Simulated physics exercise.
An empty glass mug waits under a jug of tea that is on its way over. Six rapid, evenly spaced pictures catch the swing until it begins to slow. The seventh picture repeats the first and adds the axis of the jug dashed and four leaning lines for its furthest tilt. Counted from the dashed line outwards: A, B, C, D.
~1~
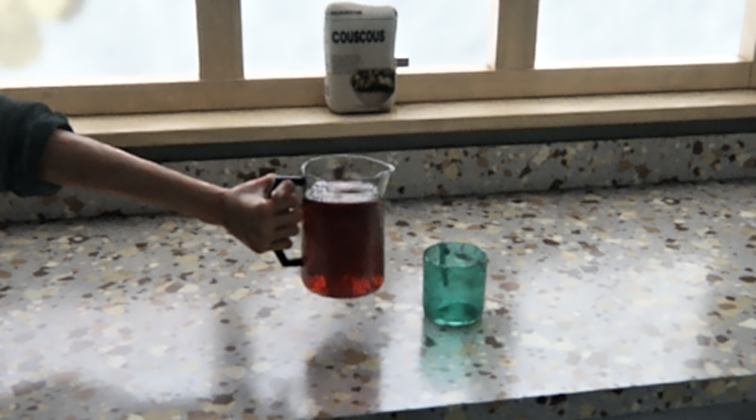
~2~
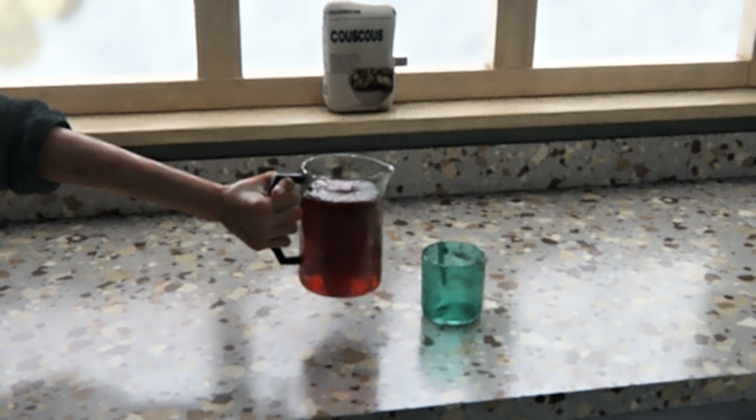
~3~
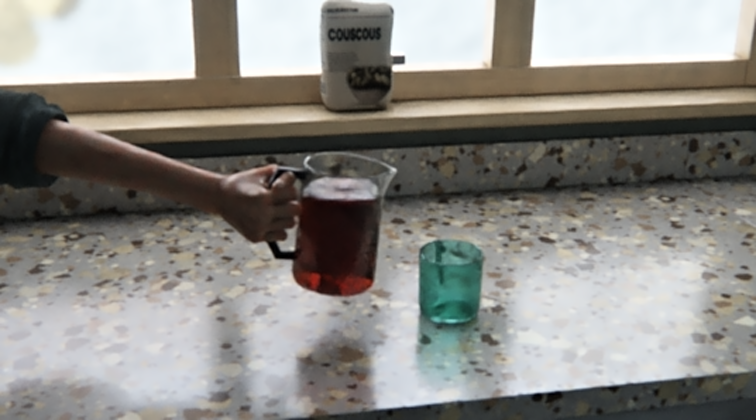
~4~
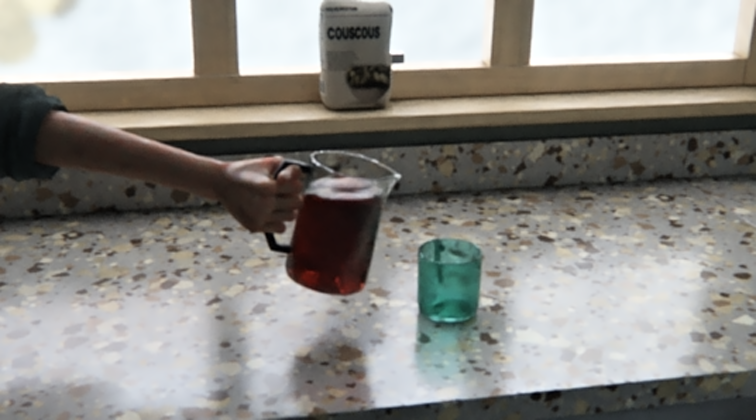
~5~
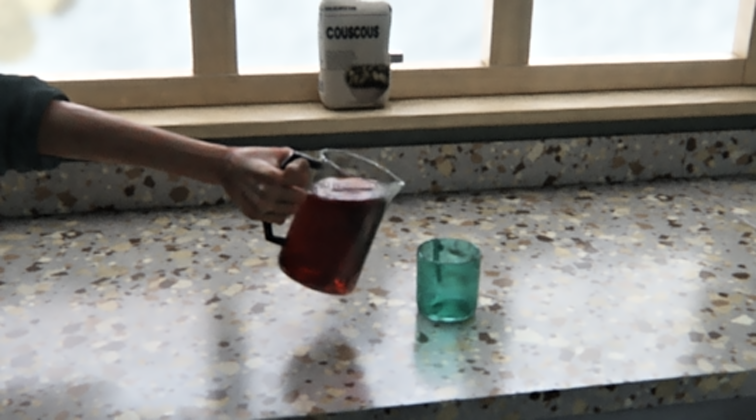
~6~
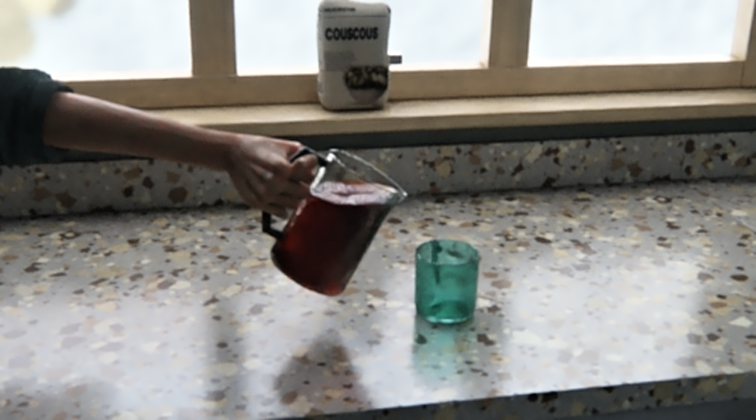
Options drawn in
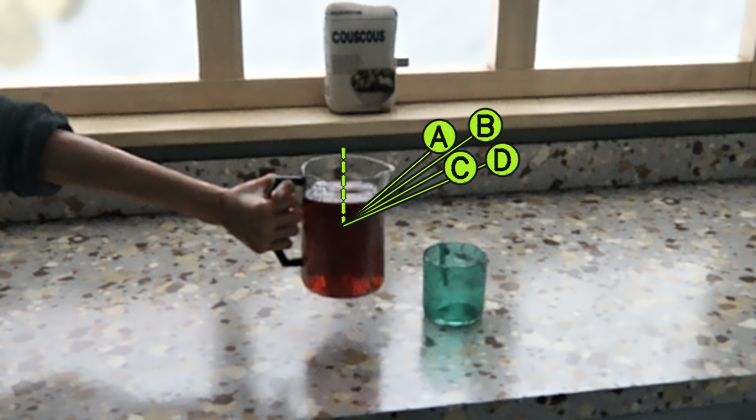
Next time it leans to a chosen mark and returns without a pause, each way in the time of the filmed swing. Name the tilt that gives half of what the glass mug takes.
Best: B.
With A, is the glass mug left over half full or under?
Under half.
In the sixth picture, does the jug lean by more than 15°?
Yes, it does.
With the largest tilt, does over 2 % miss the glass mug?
No.
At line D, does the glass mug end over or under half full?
Over.
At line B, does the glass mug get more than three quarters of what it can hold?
No, less.
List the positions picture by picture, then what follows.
Upright, lip at (392, 168); rim of the glass mug round (455, 254); nothing has left yet.
Upright, lip at (392, 168); nothing has left yet.
Tipped about 6°, lip at (394, 170); nothing has left yet.
Tipped about 13°, lip at (398, 175); nothing has left yet.
Tipped about 21°, lip at (403, 183); nothing has left yet.
Tipped about 30°, lip at (406, 194); nothing has left yet.
On the marked copy, A at (429, 151); B at (472, 136); C at (442, 170); D at (486, 164).
With A, the glass mug ends with about 32 % of what it can hold.
With B, the glass mug ends with about 49 % of what it can hold.
With C, the glass mug ends with about 70 % of what it can hold.
With D, the glass mug ends with about 95 % of what it can hold.
